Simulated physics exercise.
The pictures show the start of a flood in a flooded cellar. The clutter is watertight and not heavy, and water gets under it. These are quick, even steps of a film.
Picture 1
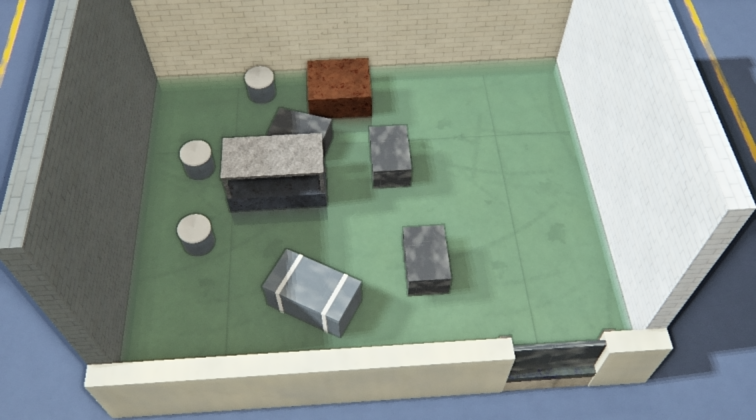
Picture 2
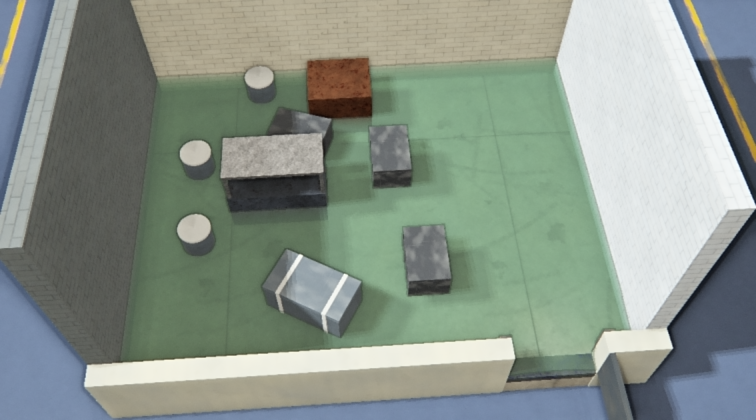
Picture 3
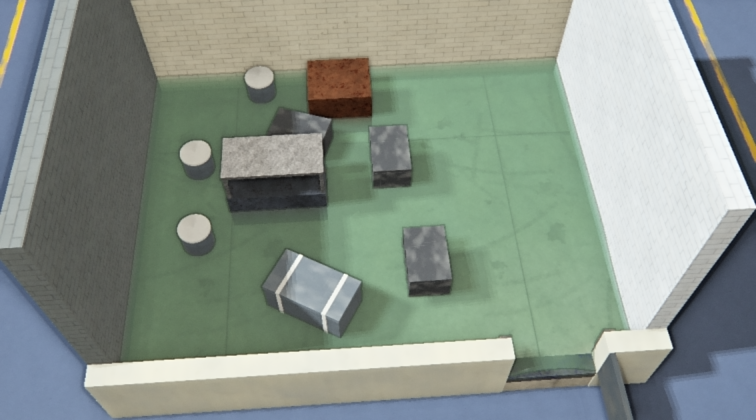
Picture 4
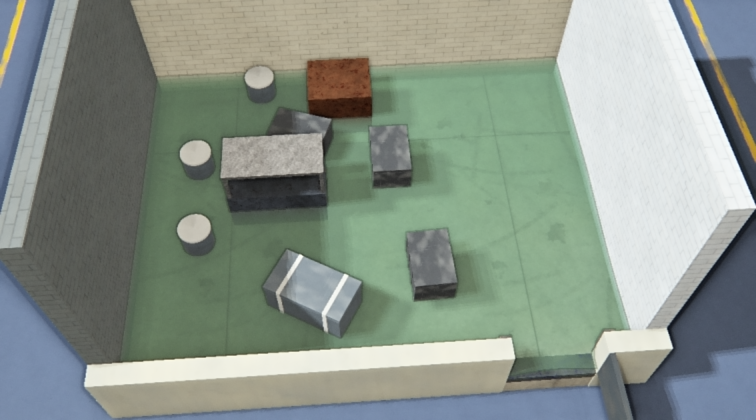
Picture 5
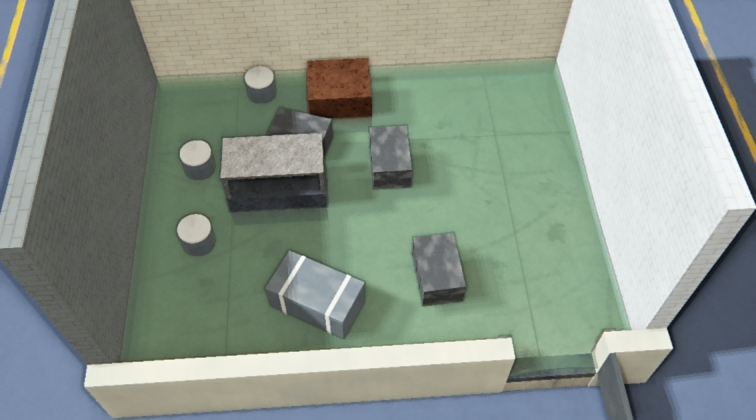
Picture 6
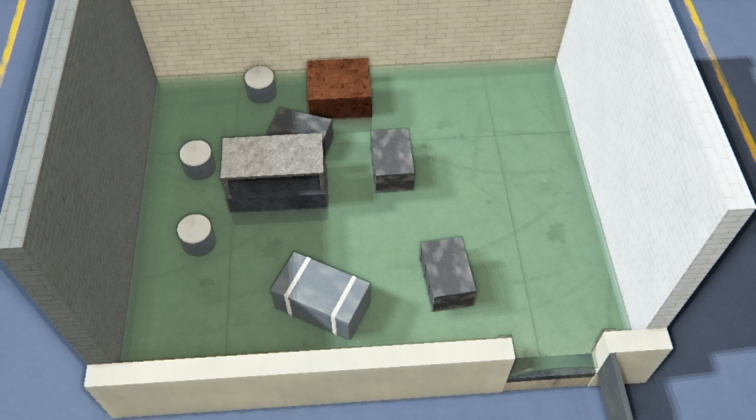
A green-floored cellar with a stone-topped block, crates, a strapped trunk and three round drums sat nearly still; then the nearest dark crate drifted slightly right and forward, and the trunk shifted slightly right too.
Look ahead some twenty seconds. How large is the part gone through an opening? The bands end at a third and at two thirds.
Share: Between one and two thirds.
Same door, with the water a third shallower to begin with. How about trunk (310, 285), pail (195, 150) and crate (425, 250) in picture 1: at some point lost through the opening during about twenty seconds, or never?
One after the other: Washed out, still in, through.
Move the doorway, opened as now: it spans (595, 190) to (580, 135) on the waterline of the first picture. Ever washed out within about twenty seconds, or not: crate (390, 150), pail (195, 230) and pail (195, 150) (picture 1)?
In that order: Yes, inside, no.
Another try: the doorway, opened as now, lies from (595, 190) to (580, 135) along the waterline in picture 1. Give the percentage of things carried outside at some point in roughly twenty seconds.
Roughly 30 per cent.
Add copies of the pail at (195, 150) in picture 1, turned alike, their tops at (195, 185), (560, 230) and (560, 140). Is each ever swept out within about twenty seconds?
In turn: Still in, through, through.
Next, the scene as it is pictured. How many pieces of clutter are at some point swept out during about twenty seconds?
3 of them.
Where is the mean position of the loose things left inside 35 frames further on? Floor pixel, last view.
Near (354, 244).
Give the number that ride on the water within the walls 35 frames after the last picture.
5 of them.
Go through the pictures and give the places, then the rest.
In the first picture, a crate at (427, 252), afloat; a trunk at (312, 284) floats; 0 of 7 have shifted.
In the second picture, a crate at (427, 252) floats; a trunk at (312, 284) floats; 0 of 7 have shifted.
In the third picture, a crate at (427, 253) floats; a trunk at (312, 284) floats; 0 of 7 have shifted.
In the fourth picture, a crate at (432, 257) floats, close to its start; a trunk at (312, 284), afloat; 1 of 7 have shifted.
In the fifth picture, a crate at (439, 262) floats, close to its start; a trunk at (315, 285) floats; 1 of 7 have shifted.
In the sixth picture, a crate at (448, 266), afloat, close to its start; a trunk at (321, 287) floats, close to its start; 2 of 7 have shifted.
A moment on, 0 of 7 are out; 7 afloat.
Next, 1 of 7 are out; 6 afloat.
Later, 2 of 7 are out; 5 afloat.
In the end, 3 of 7 are out; 4 afloat.
